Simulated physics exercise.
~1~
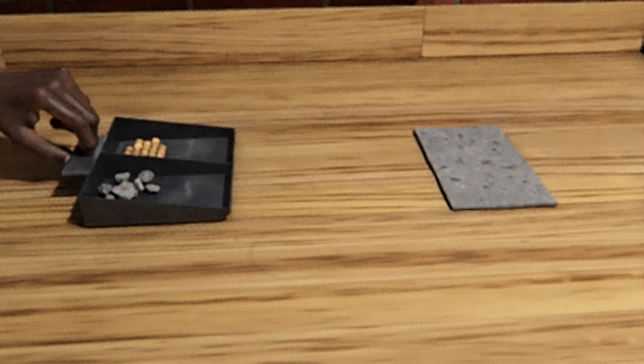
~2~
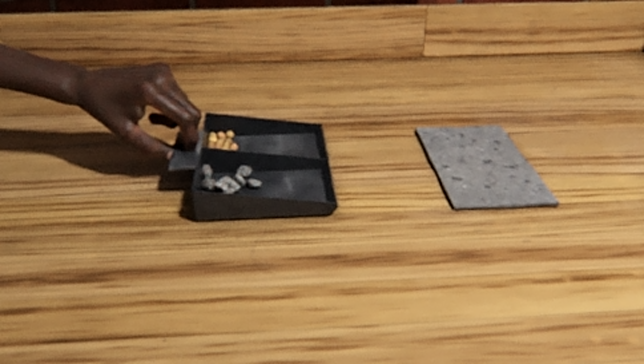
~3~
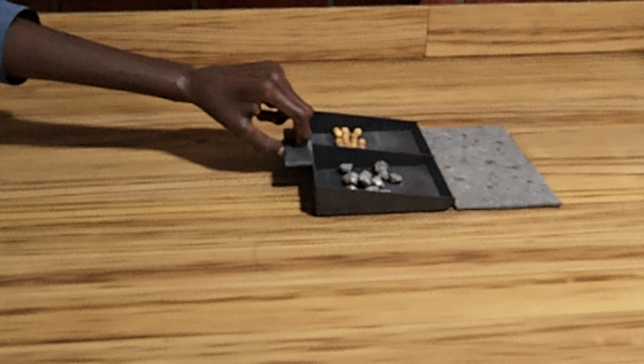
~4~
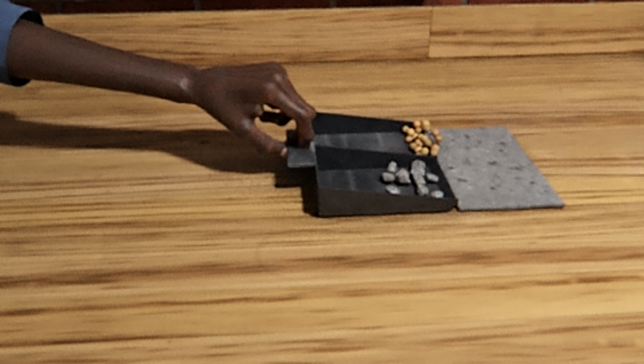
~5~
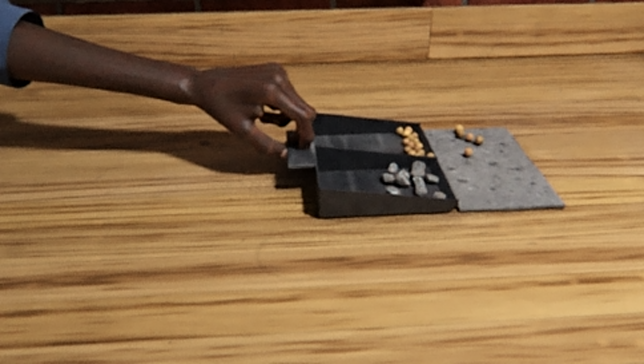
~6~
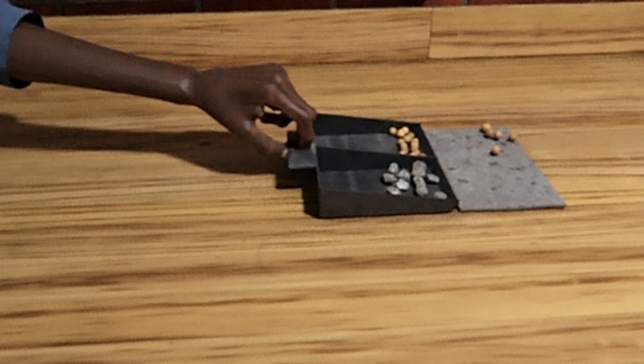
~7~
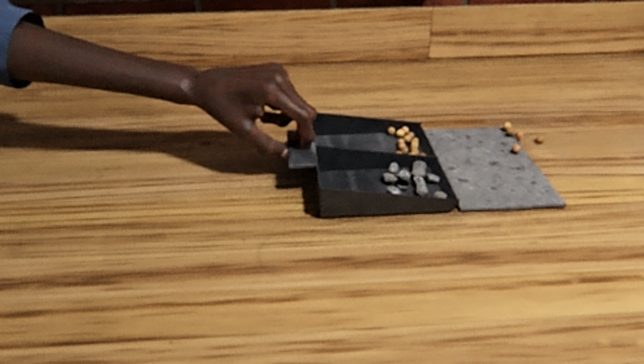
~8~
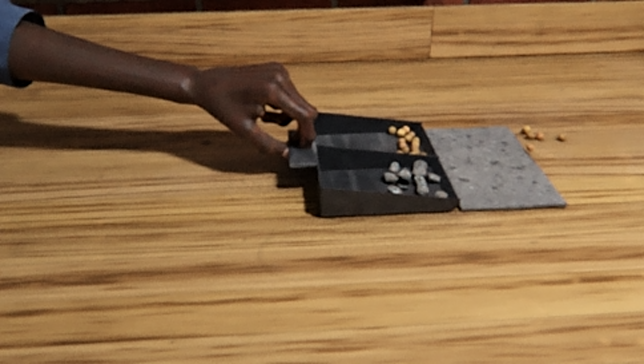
On a wooden counter, a hand sliding a divided black tray right into a grey slab, some yellow pieces spilling, grey stones staying inside.
